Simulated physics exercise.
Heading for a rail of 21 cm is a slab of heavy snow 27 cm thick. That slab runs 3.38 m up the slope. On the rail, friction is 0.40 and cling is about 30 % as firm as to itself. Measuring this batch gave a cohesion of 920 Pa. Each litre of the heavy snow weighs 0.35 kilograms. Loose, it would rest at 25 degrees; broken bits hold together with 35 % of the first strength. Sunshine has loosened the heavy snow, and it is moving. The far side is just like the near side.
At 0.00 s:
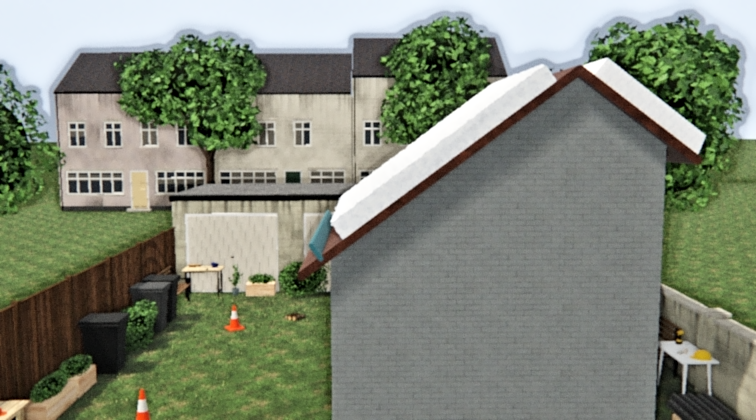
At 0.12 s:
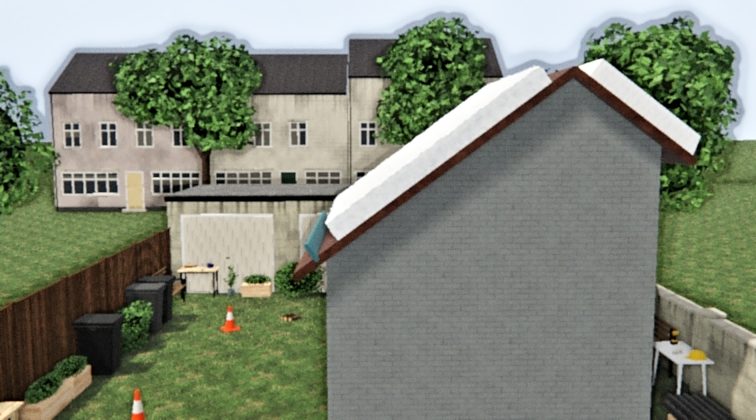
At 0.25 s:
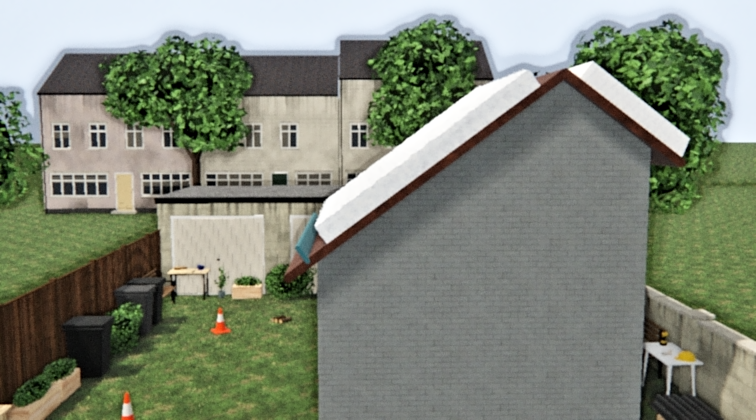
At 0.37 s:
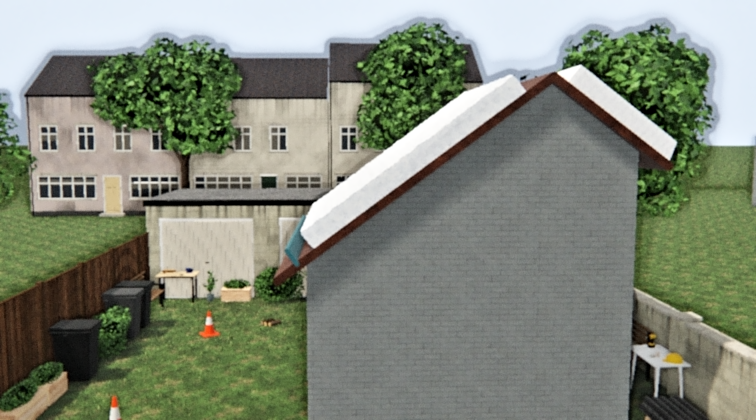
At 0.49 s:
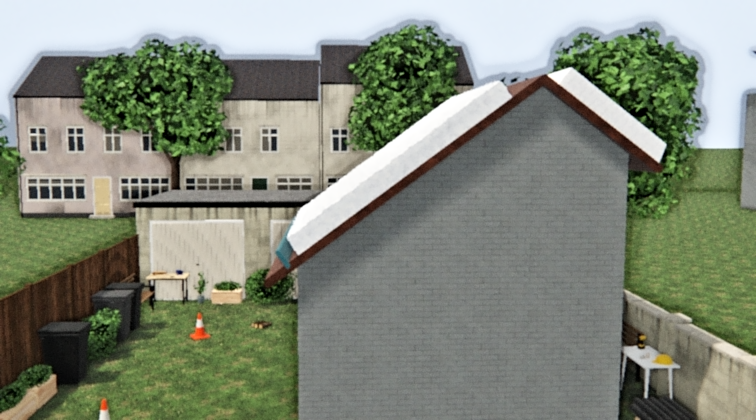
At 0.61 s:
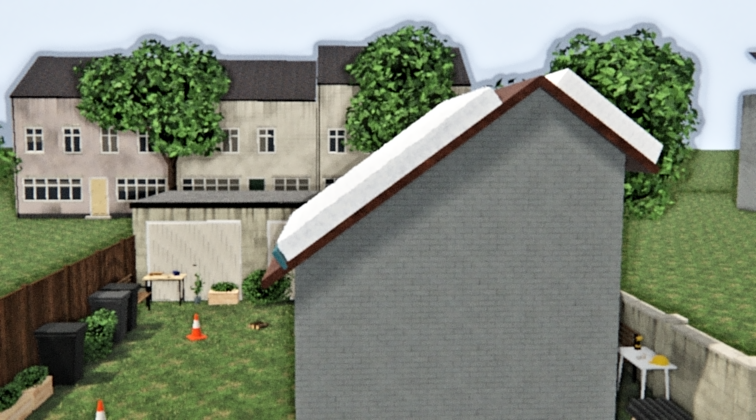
A grey brick house stands in view as snow slides slightly down its left roof.
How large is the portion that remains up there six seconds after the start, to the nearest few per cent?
Roughly 84 per cent.
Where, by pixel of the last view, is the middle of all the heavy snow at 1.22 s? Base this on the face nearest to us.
Centre noted at roughly (360, 193).
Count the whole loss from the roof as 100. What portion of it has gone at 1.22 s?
Some 0 in a hundred.
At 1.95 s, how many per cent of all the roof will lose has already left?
Close to 40 in a hundred.
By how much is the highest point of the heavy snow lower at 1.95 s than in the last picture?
The gap comes to around 0.5 metres.
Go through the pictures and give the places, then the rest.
In the first frame, front end of the heavy snow at (332, 225).
In the second frame, front end of the heavy snow at (327, 226), its middle shifted 10 mm.
In the third frame, front end of the heavy snow at (316, 229), its middle shifted 3.9 cm.
In the fourth frame, front end of the heavy snow at (303, 234), its middle shifted 9.1 cm.
In the fifth frame, front end of the heavy snow at (288, 240), its middle shifted 17 cm.
In the sixth frame, front end of the heavy snow at (278, 246), its middle shifted 27 cm, 1 % of it past the rail, in one piece.
By 1.22 s, 100 % of the snow is on the roof.
By 1.95 s, 93 % of the snow is on the roof.
By 2.67 s, 89 % of the snow is on the roof.
By 3.40 s, 89 % of the snow is on the roof.
By 6.00 s, at the end, 84 % of the snow is on the roof.
